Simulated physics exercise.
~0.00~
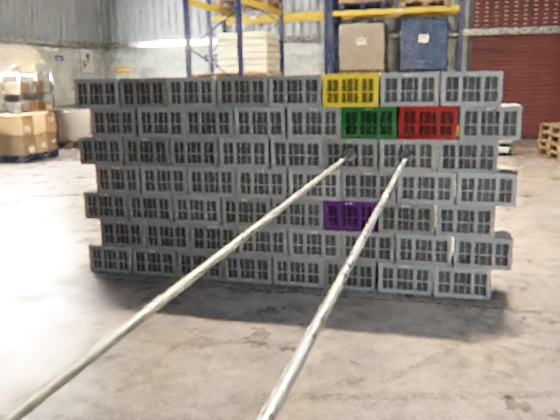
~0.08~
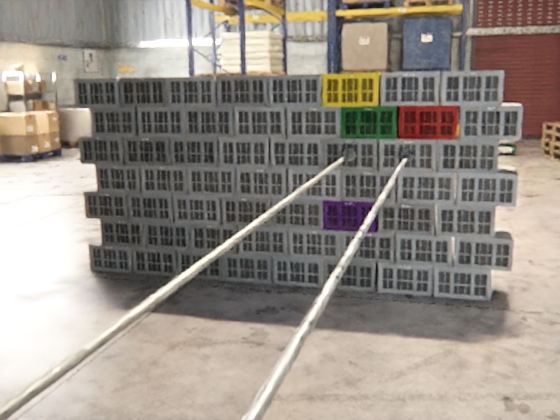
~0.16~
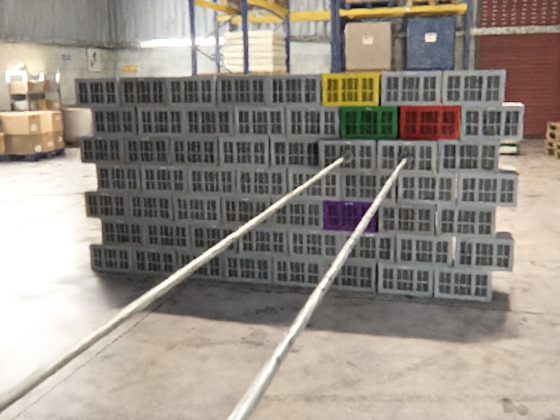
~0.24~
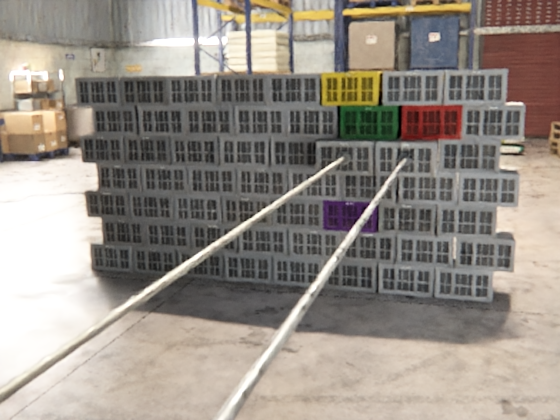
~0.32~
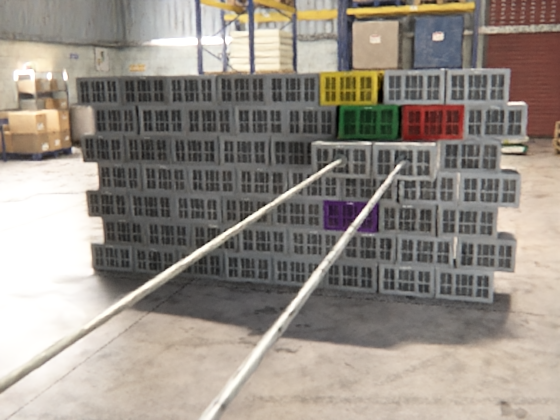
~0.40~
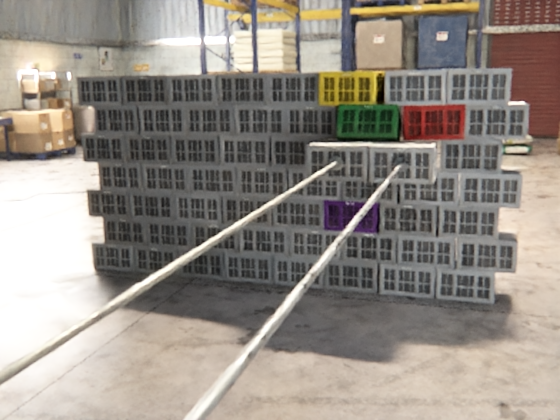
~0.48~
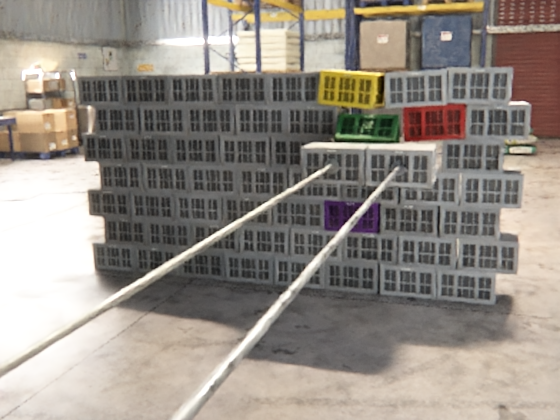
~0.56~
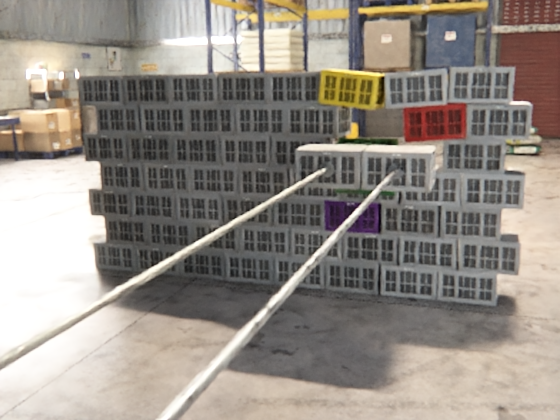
Two pale poles draw neighbouring grey crates from a stacked wall, and the green crate above drops.
